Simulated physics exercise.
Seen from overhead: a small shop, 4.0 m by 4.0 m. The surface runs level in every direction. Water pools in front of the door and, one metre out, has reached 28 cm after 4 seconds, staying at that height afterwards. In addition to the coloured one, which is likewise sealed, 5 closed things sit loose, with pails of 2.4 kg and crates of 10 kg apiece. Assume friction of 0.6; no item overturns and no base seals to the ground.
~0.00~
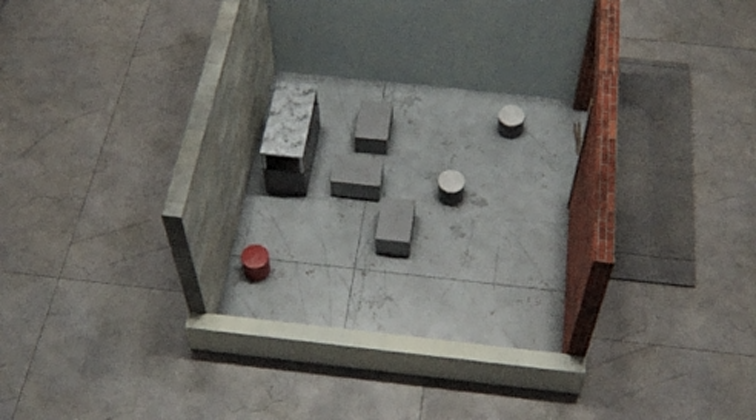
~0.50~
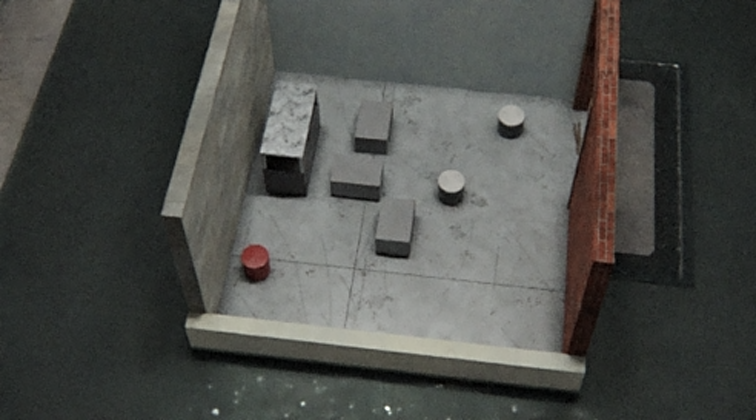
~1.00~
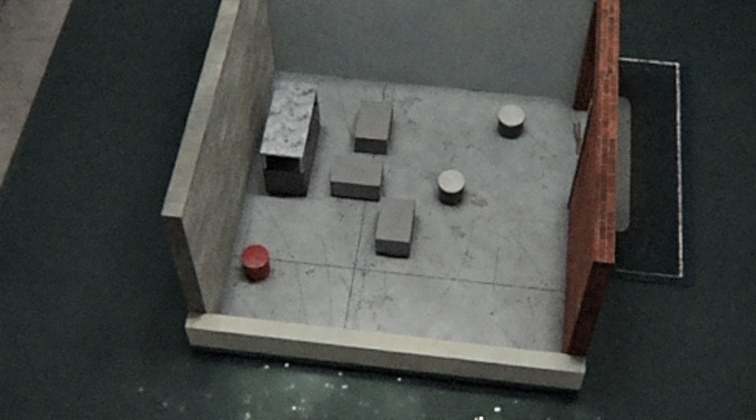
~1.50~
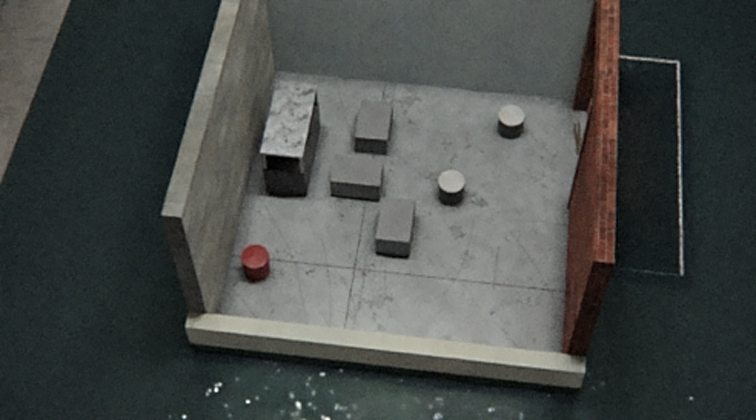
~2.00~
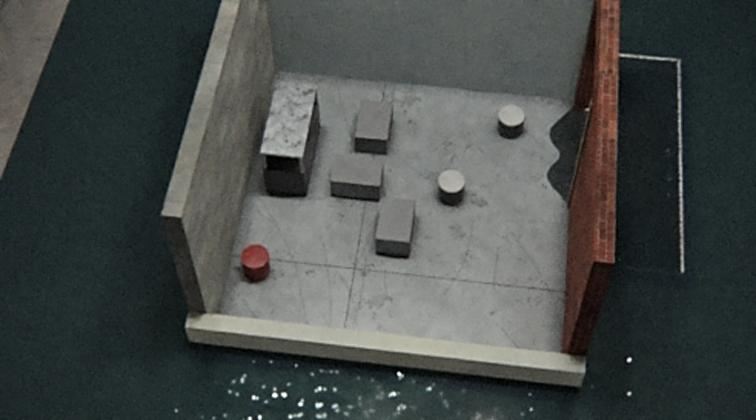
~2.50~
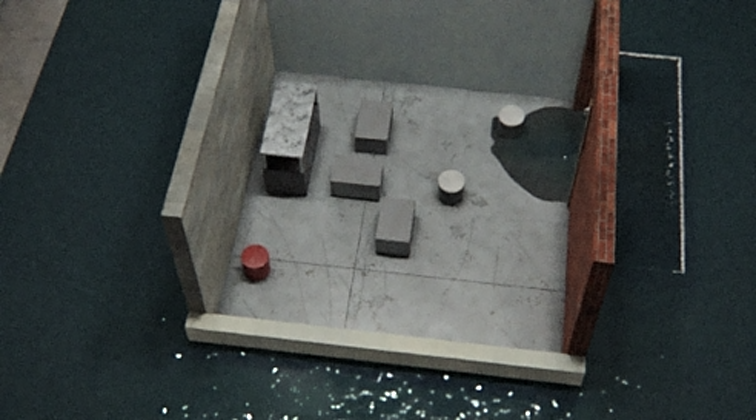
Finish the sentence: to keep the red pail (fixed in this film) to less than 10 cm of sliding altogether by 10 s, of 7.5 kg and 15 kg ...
Of the two, neither is enough.
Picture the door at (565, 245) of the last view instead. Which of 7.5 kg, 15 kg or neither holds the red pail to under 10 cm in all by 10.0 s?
Result: Neither option suffices.
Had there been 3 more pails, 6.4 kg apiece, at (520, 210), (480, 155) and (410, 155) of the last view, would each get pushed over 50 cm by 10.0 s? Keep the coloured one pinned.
Note, in sequence: Not exceeded, exceeded, exceeded.
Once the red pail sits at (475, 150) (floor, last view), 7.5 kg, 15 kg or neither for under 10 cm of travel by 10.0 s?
Well, no option works.
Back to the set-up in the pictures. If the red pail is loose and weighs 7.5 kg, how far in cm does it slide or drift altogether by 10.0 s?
About 250 cm.
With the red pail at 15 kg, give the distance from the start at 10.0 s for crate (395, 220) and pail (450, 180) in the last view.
In that order: 200 cm, 200 cm.
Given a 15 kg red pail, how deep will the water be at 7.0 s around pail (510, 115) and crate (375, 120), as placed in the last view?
Depths: Near 20 cm, then near 24 cm.
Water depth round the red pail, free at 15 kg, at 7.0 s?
Around 11 cm.
After 3.5 s the red pail would be 0 cm from its start with 7.5 kg and 0 cm from its start with 15 kg; 0 cm of water round it then.
After 4.5 s the red pail would be 0 cm from its start with 7.5 kg and 0 cm from its start with 15 kg; 0 cm of water round it then.
After 7.0 s the red pail would be 65 cm from its start with 7.5 kg and 8 cm from its start with 15 kg; 11 cm of water round it then.
After 10.0 s the red pail would be 166 cm from its start with 7.5 kg and 43 cm from its start with 15 kg; 21 cm of water round it then.
